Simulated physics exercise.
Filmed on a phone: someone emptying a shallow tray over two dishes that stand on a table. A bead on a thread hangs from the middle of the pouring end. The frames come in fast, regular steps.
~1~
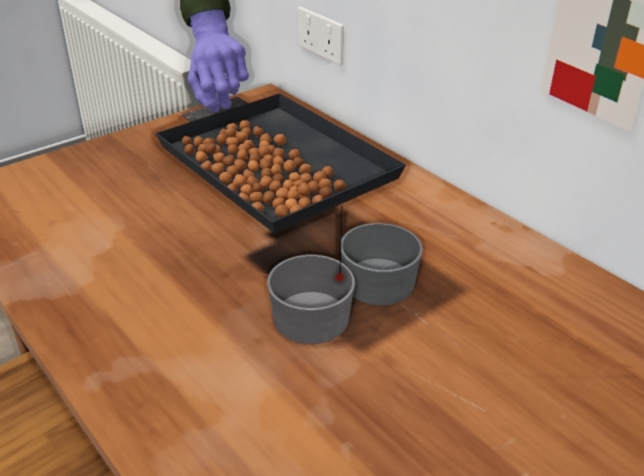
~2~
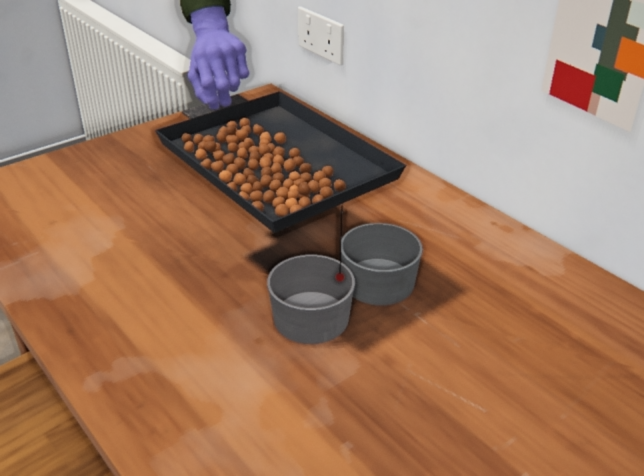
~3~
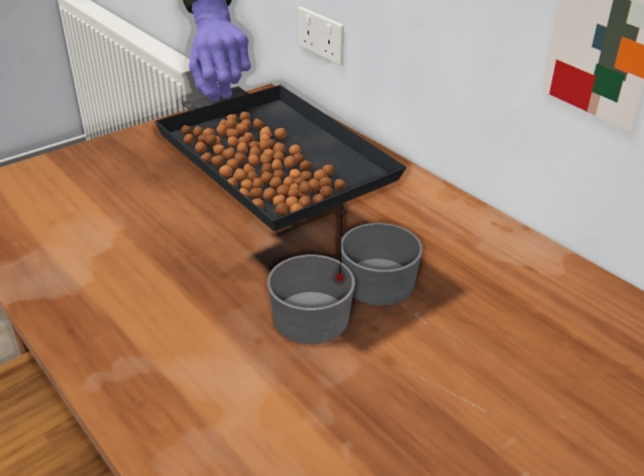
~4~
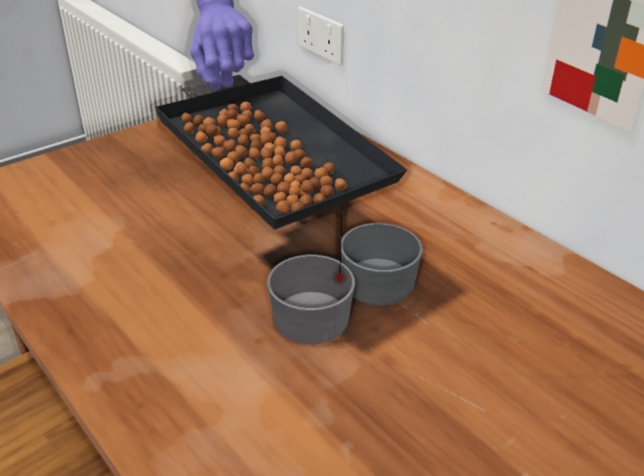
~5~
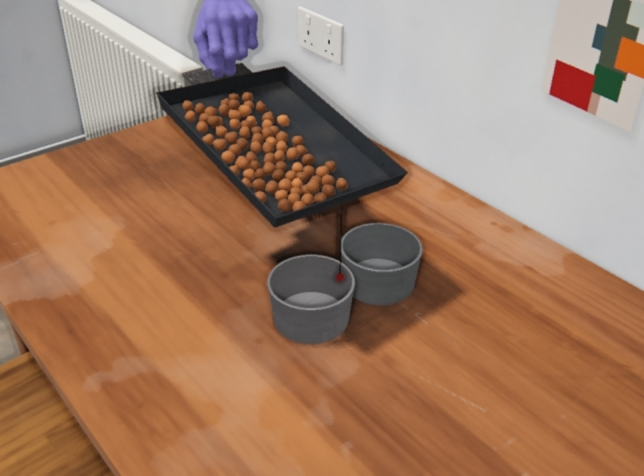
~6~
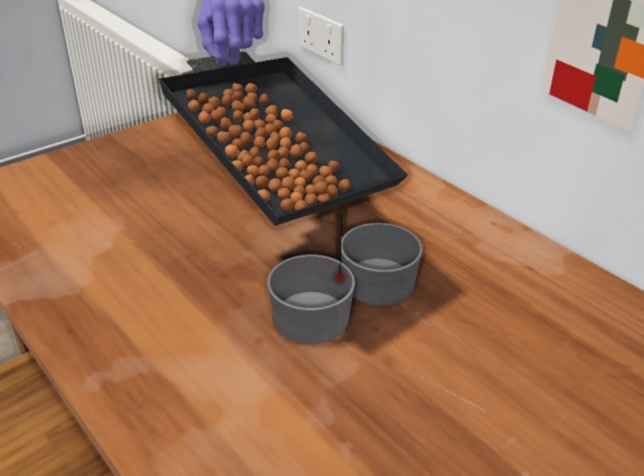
We see a purple-gloved hand gripping the far end of a dark shallow tray of round brown nuts above two grey dishes on a wooden table, gradually raising that end as the tray tilts slightly toward its right near corner.
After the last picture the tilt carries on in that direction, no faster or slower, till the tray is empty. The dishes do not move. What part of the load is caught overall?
In the dishes lies only the smaller part of it.
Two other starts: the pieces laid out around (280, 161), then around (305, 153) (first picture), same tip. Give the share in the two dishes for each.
Roughly 20 per cent, and 20 per cent.
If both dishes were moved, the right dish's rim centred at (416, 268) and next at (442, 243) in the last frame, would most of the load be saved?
The first try: Above a half. The second: More than half.
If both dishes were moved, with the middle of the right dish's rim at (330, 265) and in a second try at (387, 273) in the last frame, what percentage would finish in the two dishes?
First some 0, then 70 per cent.
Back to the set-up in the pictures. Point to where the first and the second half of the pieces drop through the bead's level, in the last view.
Early half (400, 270), late half (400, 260).
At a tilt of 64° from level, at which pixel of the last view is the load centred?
Roughly at (353, 165).
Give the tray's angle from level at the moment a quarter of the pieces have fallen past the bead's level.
Near 95 degrees.
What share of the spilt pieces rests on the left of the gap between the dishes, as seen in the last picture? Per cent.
Near 10 %.
Just after the last frame, tray tipped steeply; almost all on the tray; just a few outside both; just a few in the air.
A moment on, tray tipped past a quarter turn; about a tenth on the tray; about a tenth in the right dish; roughly half outside both; roughly a quarter in the air.
Further on, tray tipped past a quarter turn; roughly a quarter in the right dish; the larger part outside both.
When it is over, tray tipped past a quarter turn; not one in the left dish; roughly a quarter in the right dish; the larger part outside both.
